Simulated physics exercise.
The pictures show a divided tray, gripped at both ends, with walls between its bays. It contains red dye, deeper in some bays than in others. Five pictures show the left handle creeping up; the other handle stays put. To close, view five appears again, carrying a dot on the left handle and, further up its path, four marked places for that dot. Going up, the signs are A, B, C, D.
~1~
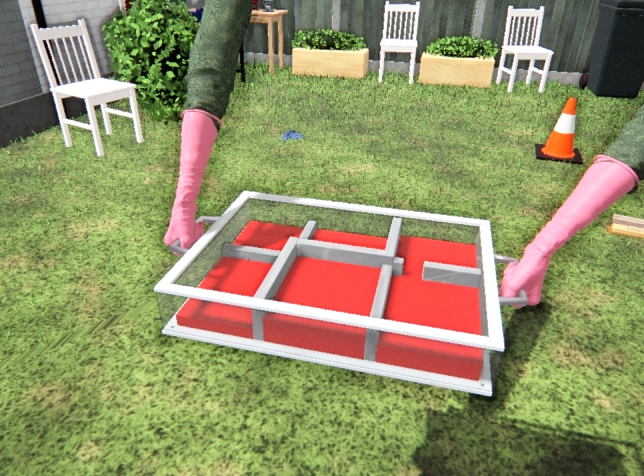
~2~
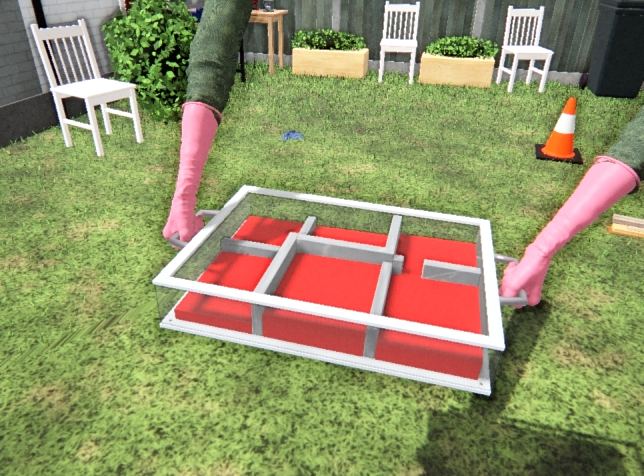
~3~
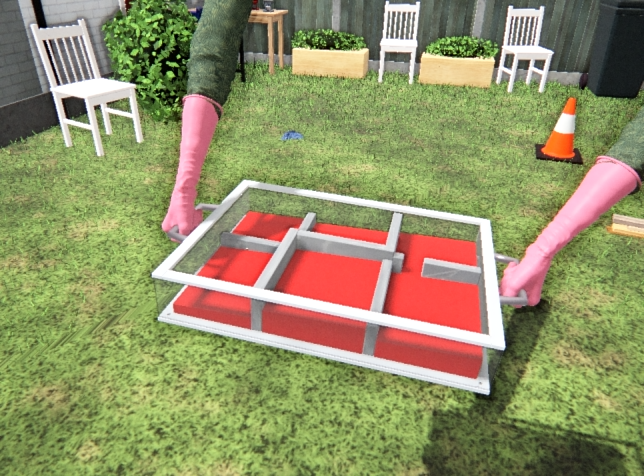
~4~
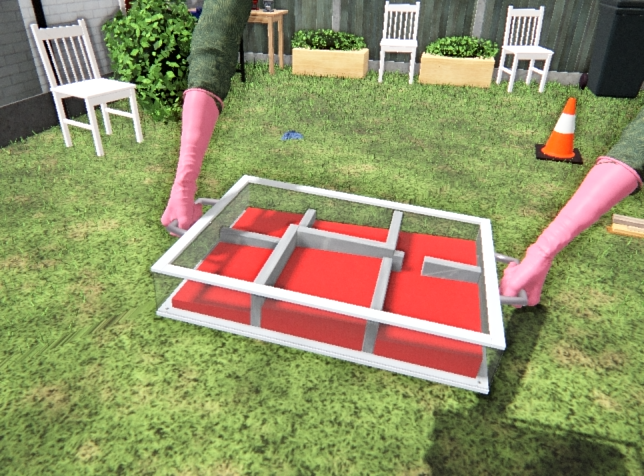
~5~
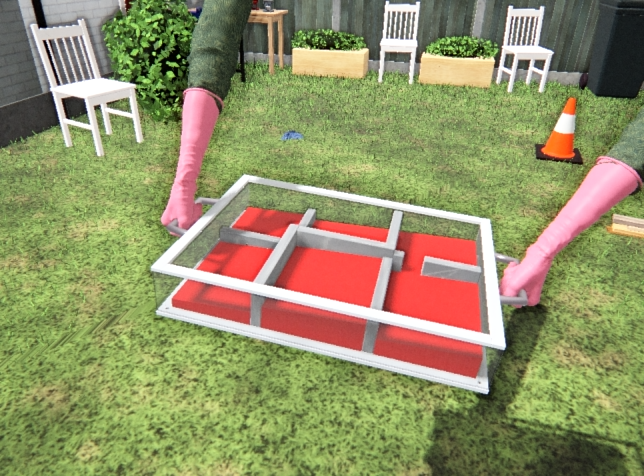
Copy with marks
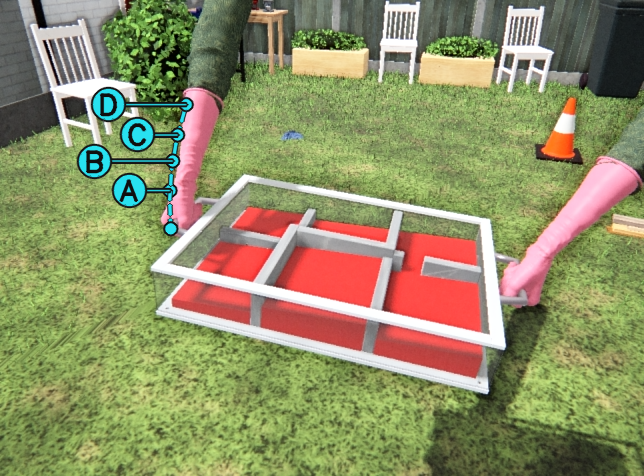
On a grassy back garden lawn with white chairs and a traffic cone, two pink-gloved hands grip a clear-sided, divided tray of red liquid by its end handles. The left hand slowly raises its end a little, tilting the tray slightly down to the right, and then both hands stay almost still.
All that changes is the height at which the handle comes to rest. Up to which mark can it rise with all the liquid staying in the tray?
Take C.
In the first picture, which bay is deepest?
That is the front middle bay.
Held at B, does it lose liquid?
No, not at all.
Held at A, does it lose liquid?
No.
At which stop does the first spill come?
Stop D.
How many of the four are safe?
Three of them.
In cyan, A at (169, 190); B at (172, 161); C at (177, 134); D at (186, 104).
For stop A, nothing spills; the front middle bay holds the most.
For stop B, nothing spills; the front right bay holds the most.
For stop C, nothing spills; the front right bay holds the most.
For stop D, about 4 % goes over the rim.
